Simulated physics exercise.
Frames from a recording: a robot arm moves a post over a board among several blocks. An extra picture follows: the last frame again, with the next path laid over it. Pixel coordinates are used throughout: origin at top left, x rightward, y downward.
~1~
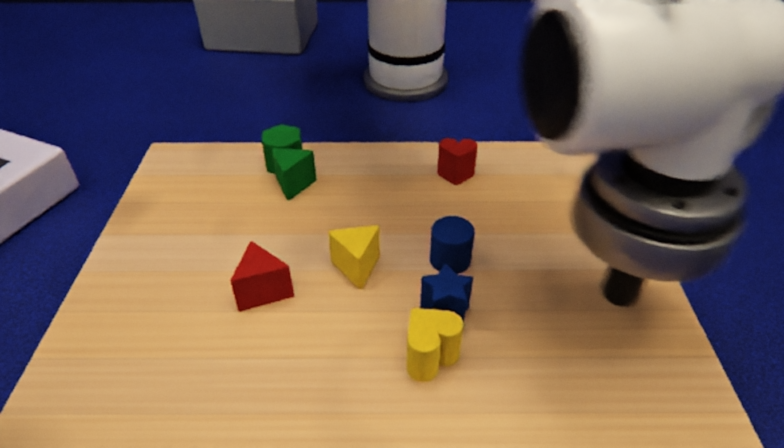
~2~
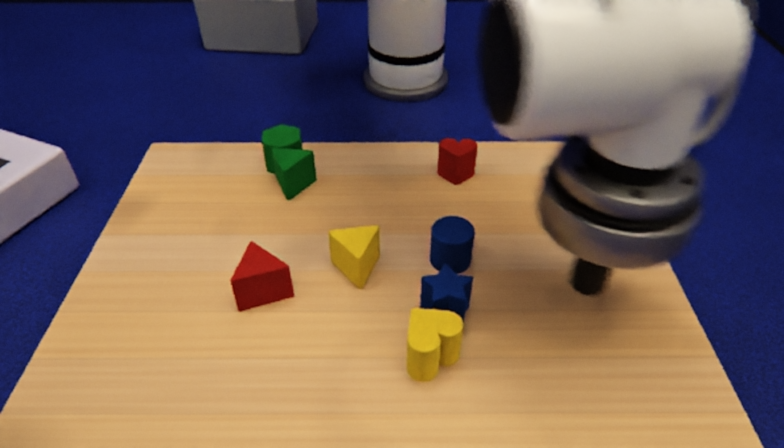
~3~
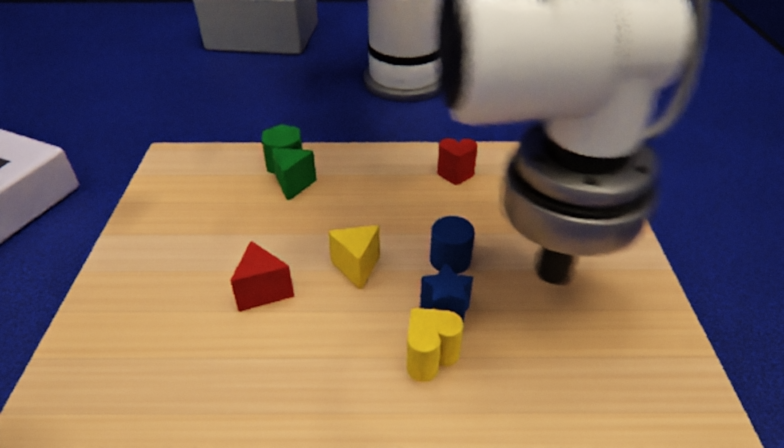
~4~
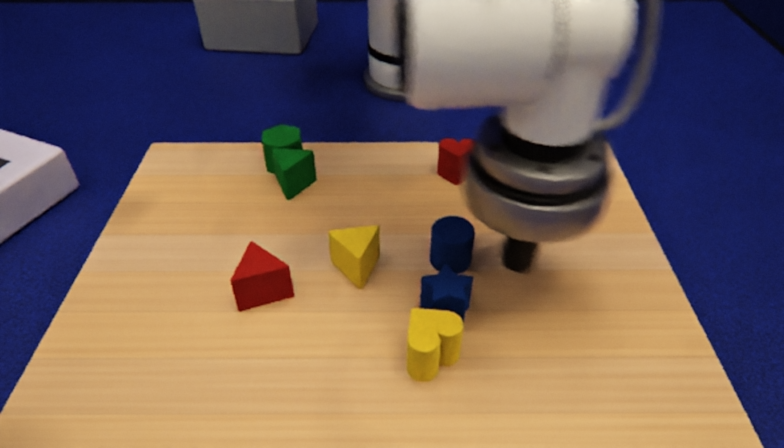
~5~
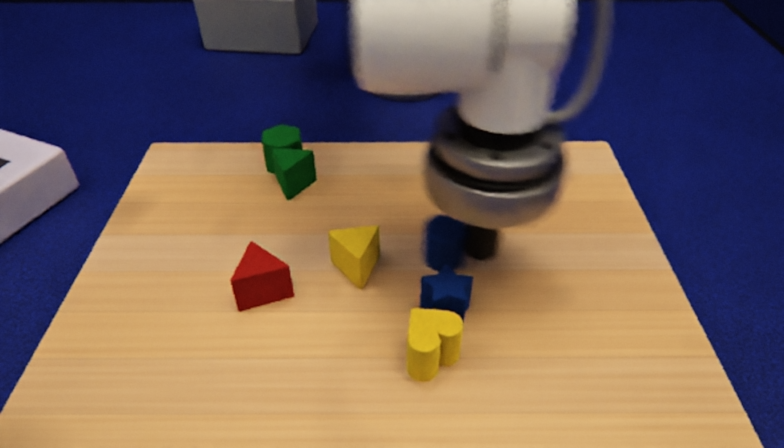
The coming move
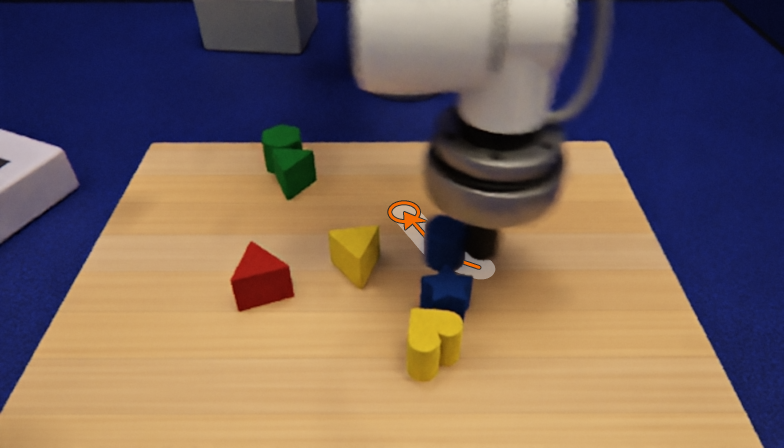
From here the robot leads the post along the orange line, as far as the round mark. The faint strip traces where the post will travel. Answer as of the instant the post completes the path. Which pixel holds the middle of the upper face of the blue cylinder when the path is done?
Its top middle will sit at (384, 204).
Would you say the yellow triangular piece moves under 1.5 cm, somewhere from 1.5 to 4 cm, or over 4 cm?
Short of 1.5 cm.
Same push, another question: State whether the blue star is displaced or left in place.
Still in place.
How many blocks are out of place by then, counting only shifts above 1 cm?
Looking at the path, I think only one of the blocks ends up more than 1 cm away.
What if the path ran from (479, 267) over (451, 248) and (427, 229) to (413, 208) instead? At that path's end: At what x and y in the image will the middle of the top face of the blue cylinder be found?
The top centre is at (397, 210).
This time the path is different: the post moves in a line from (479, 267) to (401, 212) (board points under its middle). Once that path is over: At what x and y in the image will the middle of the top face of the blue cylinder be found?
The point I'd pick in the picture is (391, 208).
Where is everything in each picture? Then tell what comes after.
The first frame shows tip of the post at (619, 295), middles of tops, yellow triangular piece at (355, 238), blue cylinder at (453, 229), blue star at (448, 283).
The second frame shows post at (587, 285), nothing pushed.
The third frame shows post at (553, 274), nothing pushed.
The fourth frame shows post at (518, 262), nothing pushed.
The fifth frame shows post at (481, 251), yellow triangular piece at (355, 238), blue cylinder at (447, 227), blue star at (448, 283).
The line goes from (479, 267) by way of (444, 254) and (422, 233) to (404, 212).
The first path, step by step. One third of the way, post at (444, 237); blue cylinder at (409, 216).
Two thirds of the way, post at (423, 215); blue cylinder at (388, 207).
At the end, post at (404, 195); yellow triangular piece unmoved; blue cylinder at (384, 204); blue star unmoved.
